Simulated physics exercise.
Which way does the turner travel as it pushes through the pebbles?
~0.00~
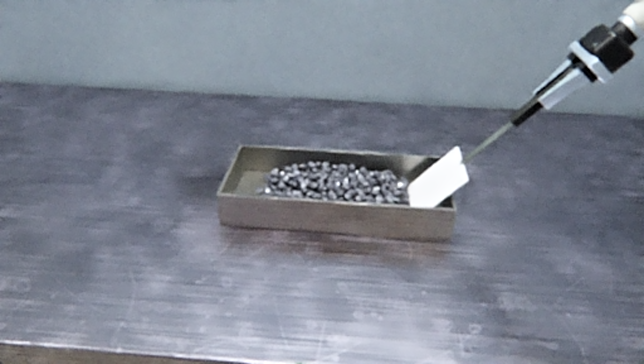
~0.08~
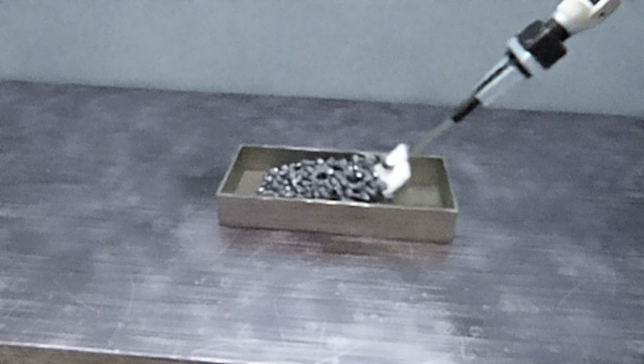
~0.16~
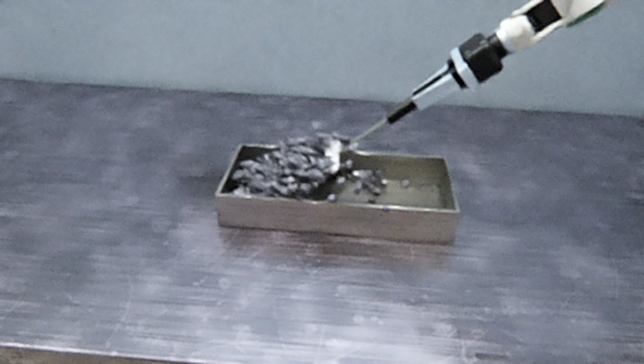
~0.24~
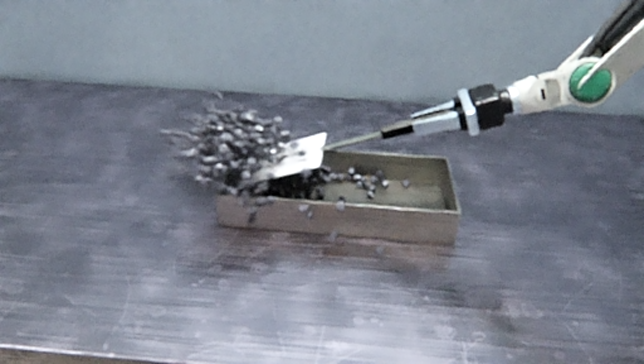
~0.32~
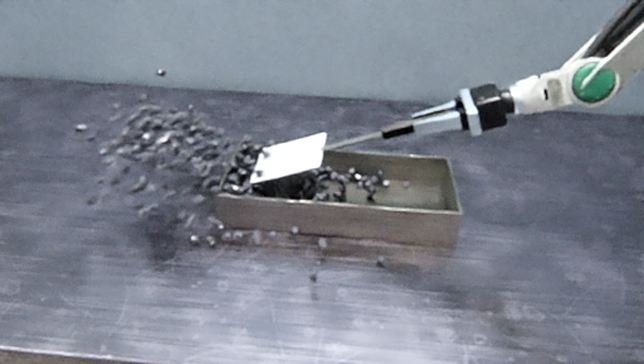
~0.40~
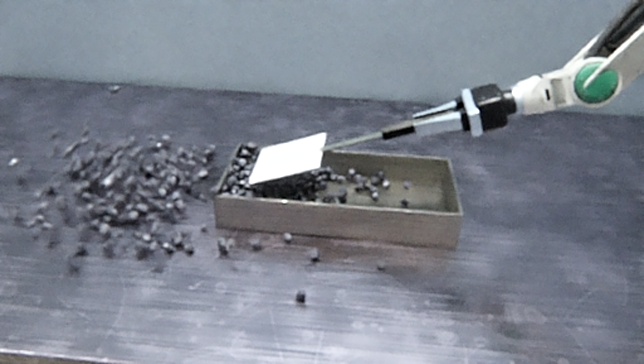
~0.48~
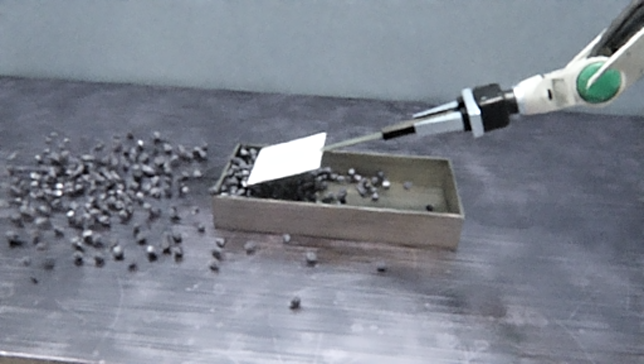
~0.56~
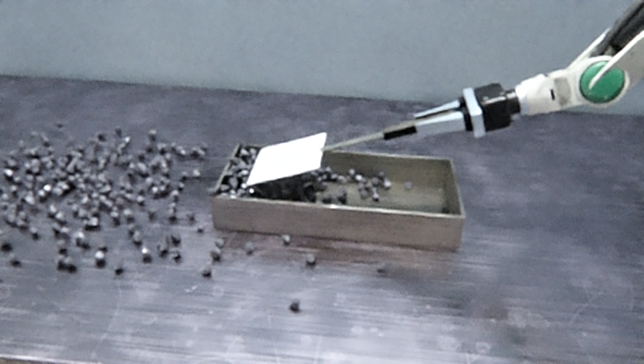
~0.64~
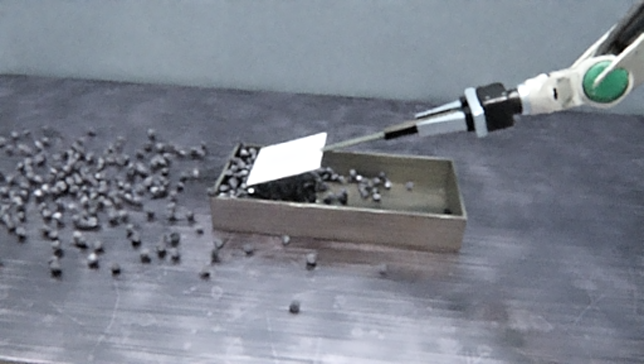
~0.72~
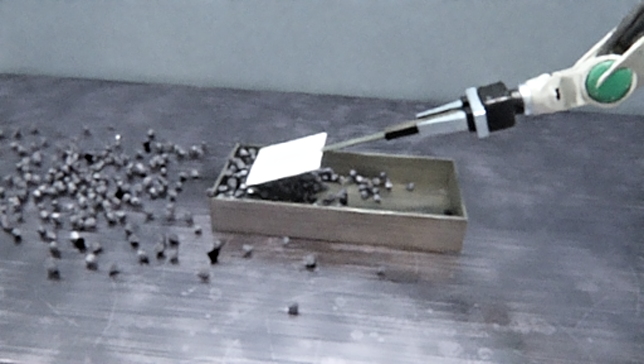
The turner moves to the left, from the right end of the trough toward its left end.
